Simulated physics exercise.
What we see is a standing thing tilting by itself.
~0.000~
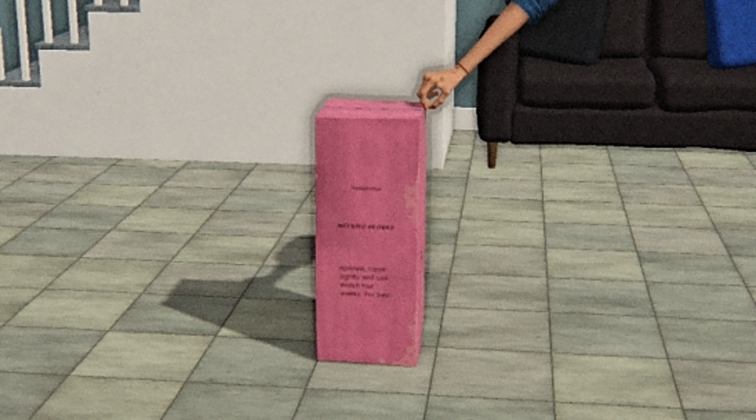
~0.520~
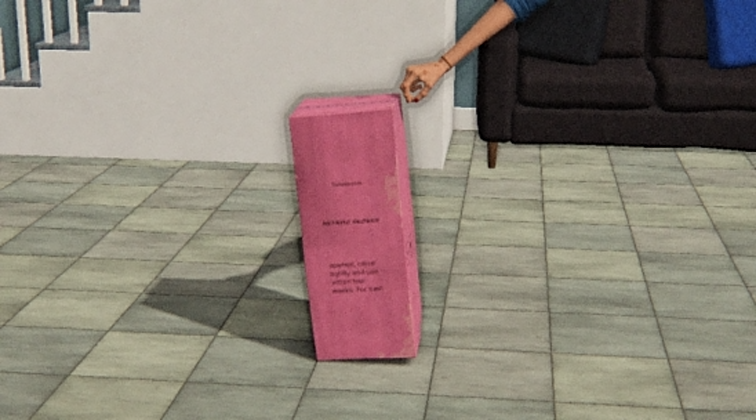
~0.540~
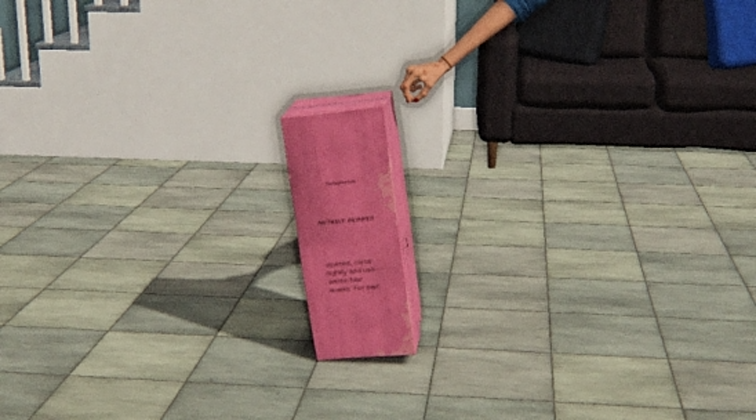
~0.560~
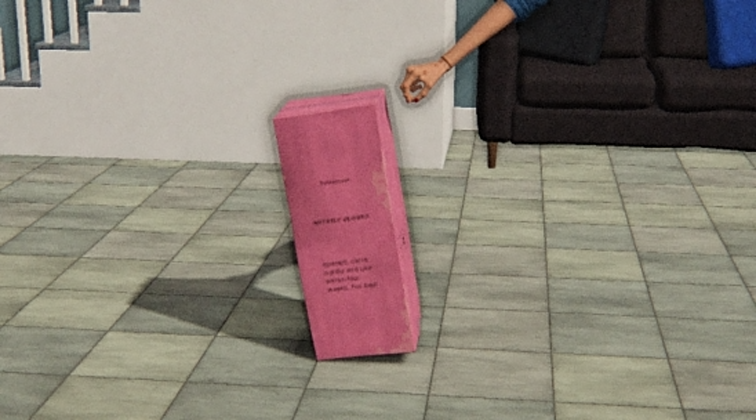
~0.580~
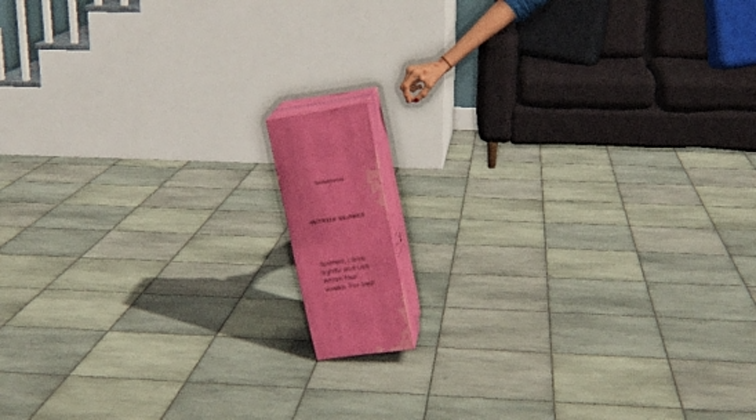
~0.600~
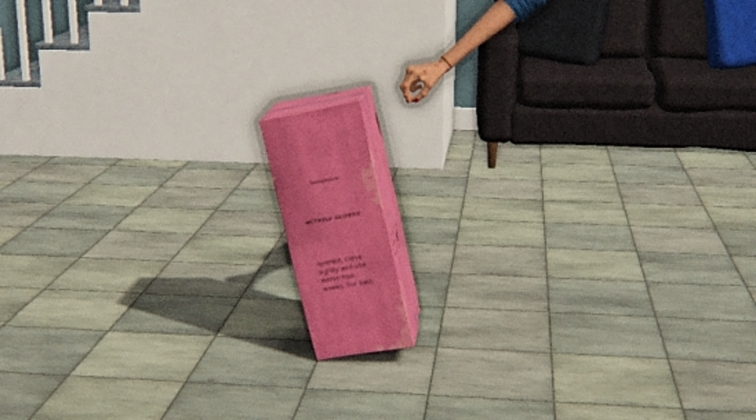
A pink box tilts to the left as a hand at its top corner draws back slightly.
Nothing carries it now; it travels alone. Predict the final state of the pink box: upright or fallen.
Fallen.
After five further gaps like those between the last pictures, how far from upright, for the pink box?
At that point the tilt would be 18°.
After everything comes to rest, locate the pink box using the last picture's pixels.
When everything stops, it's near (200, 294).
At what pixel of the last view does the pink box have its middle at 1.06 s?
Predicted centre: Roughly (277, 226).
After 1.06 s, pink box 42° off upright near (278, 226).
At rest (1.8 s), the pink box goes down on its side, near (200, 294).
